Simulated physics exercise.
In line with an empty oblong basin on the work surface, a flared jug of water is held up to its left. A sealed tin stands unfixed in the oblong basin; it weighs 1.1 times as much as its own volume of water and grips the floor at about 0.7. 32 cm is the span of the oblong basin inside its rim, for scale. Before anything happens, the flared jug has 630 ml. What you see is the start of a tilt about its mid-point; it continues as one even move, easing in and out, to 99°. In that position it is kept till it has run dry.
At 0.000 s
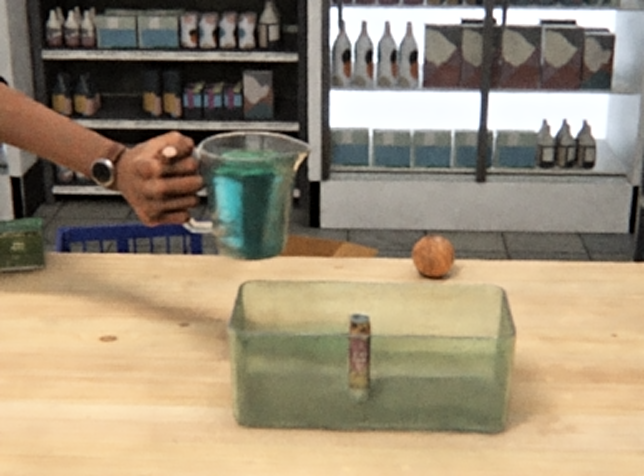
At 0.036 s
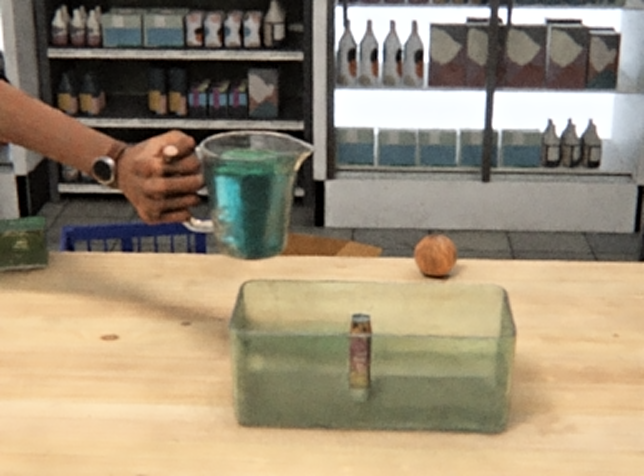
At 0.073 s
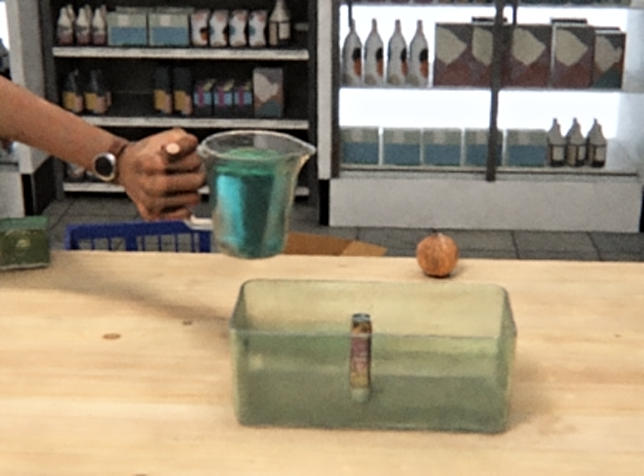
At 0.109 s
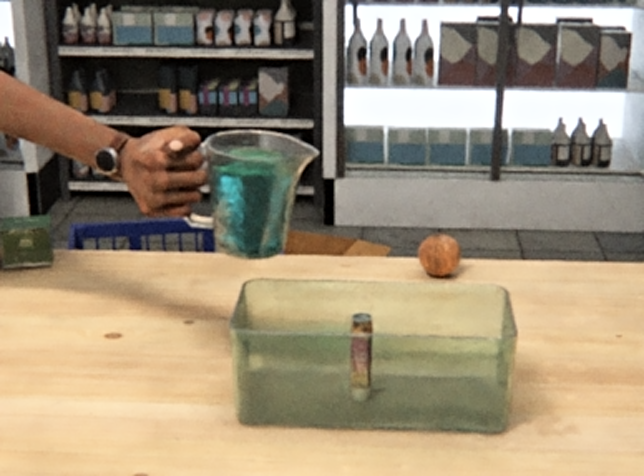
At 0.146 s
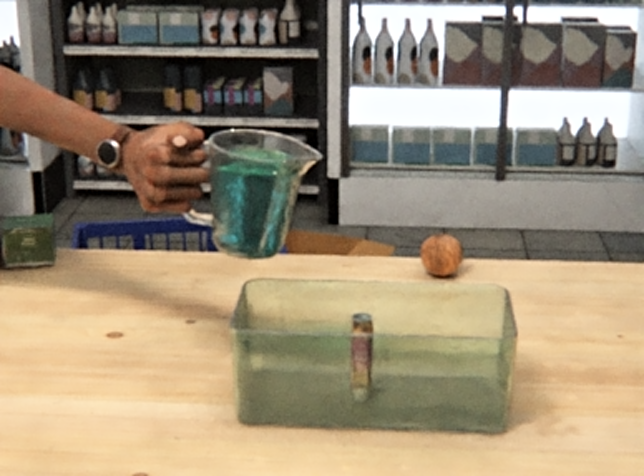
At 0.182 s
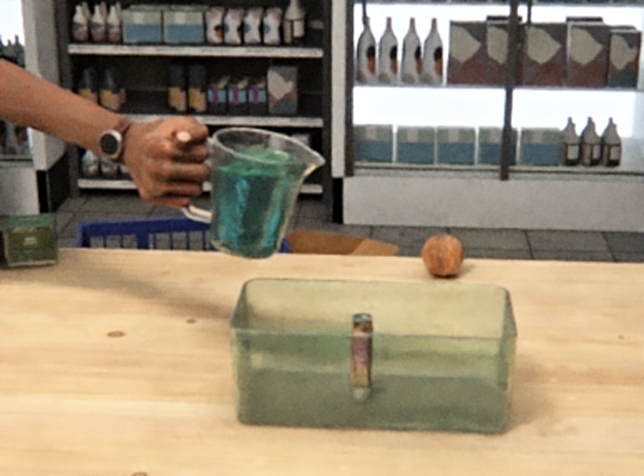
A hand holding a flared jug of blue-green water above a greenish oblong basin on a wooden table, gradually tilting it slightly rightward.
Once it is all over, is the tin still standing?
No.
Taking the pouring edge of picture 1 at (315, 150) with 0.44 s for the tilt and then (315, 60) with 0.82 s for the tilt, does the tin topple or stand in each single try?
Try 1: Tipped over; try 2: Still standing.
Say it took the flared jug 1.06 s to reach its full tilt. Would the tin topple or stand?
Outcome - the tin ends up overturned.
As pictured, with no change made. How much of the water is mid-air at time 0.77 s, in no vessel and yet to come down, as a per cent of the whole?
Around 18 percent of the liquid.
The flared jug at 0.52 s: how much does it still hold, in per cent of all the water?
76 %.
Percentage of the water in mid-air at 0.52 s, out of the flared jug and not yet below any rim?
Share: Roughly 20 per cent.
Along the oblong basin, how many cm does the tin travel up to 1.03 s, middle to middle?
Some 6 cm.
After 0.52 s the tilt is 70° and 76 per cent is still to pour; the tin stands where it began.
After 0.77 s the tilt is 98° and 26 per cent is still to pour; the tin stands where it began.
After 1.03 s the tilt is 99° and 3 per cent is still to pour; the tin lies on its side.
After 1.32 s the tilt is 99° and 0 per cent is still to pour; the tin lies on its side.
In the end the tin lies on its side.
